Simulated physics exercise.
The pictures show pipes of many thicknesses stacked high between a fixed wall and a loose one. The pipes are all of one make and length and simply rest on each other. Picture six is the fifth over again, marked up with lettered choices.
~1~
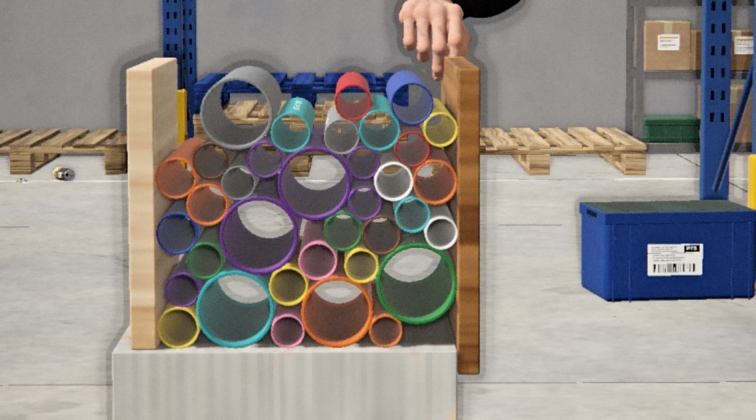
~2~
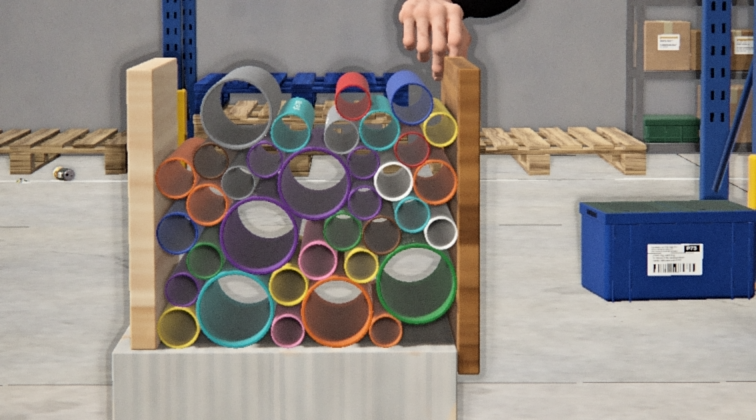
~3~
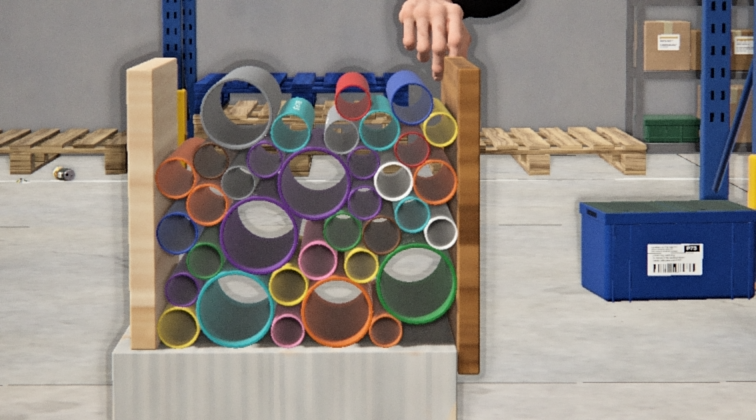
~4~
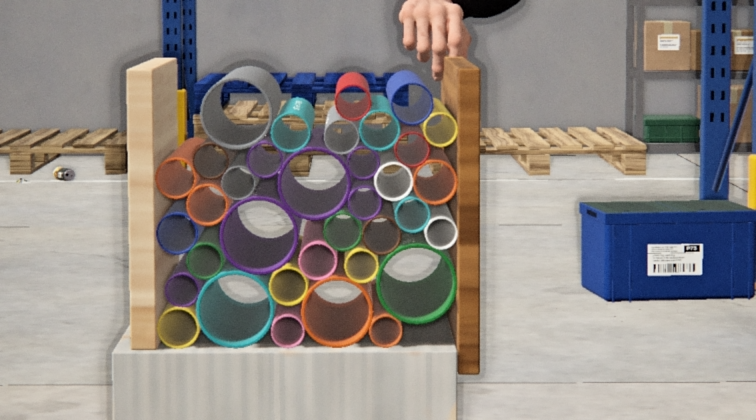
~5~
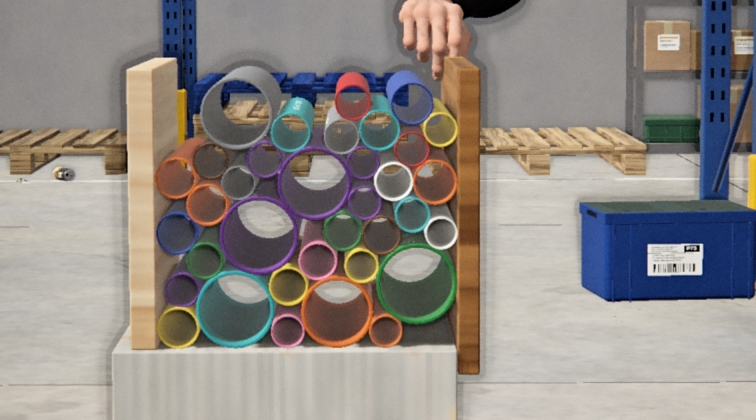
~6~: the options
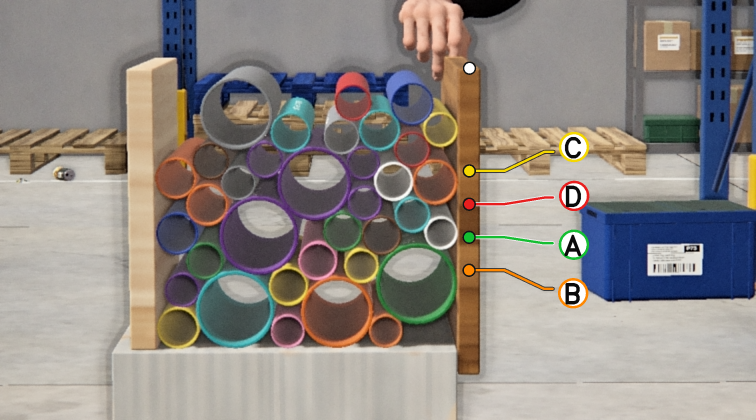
A hand hangs at the top, beside the right-hand board of a rack of pipes, seen from the front in a warehouse with wooden pallets and shelving behind. Grey, red and blue pipes top a stack of purple, orange, green, teal, yellow and white ones between two upright boards on a pale block, with a blue lidded box at right. Nothing visibly moves, and the camera stays still.
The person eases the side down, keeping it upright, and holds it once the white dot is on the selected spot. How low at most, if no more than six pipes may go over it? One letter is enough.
Down to A.
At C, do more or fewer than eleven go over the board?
It loses fewer than eleven.
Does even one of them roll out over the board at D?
At D: Yes.
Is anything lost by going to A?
Yes.
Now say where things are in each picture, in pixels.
In the first frame, a yellow pipe (179, 328); a green pipe (417, 284); a brown pipe (382, 235).
In the second frame, a brown pipe (382, 235); an orange pipe (435, 183).
In the third frame, a blue pipe (178, 234); a grey pipe (239, 183).
In the fourth frame, a grey pipe (342, 136); side board (459, 202).
In the fifth frame, a yellow pipe (179, 328); a green pipe (417, 284); a brown pipe (382, 235).
On the copy, A at (469, 237); B at (469, 271); C at (470, 171); D at (470, 204); the white dot at (470, 68).
On A. First, top of the board (458, 144).
Then, top of the board (457, 231).
Finally, top of the board (457, 236), six out over the board.
By contrast, B more than six out over the board; C two out over the board; D two out over the board.
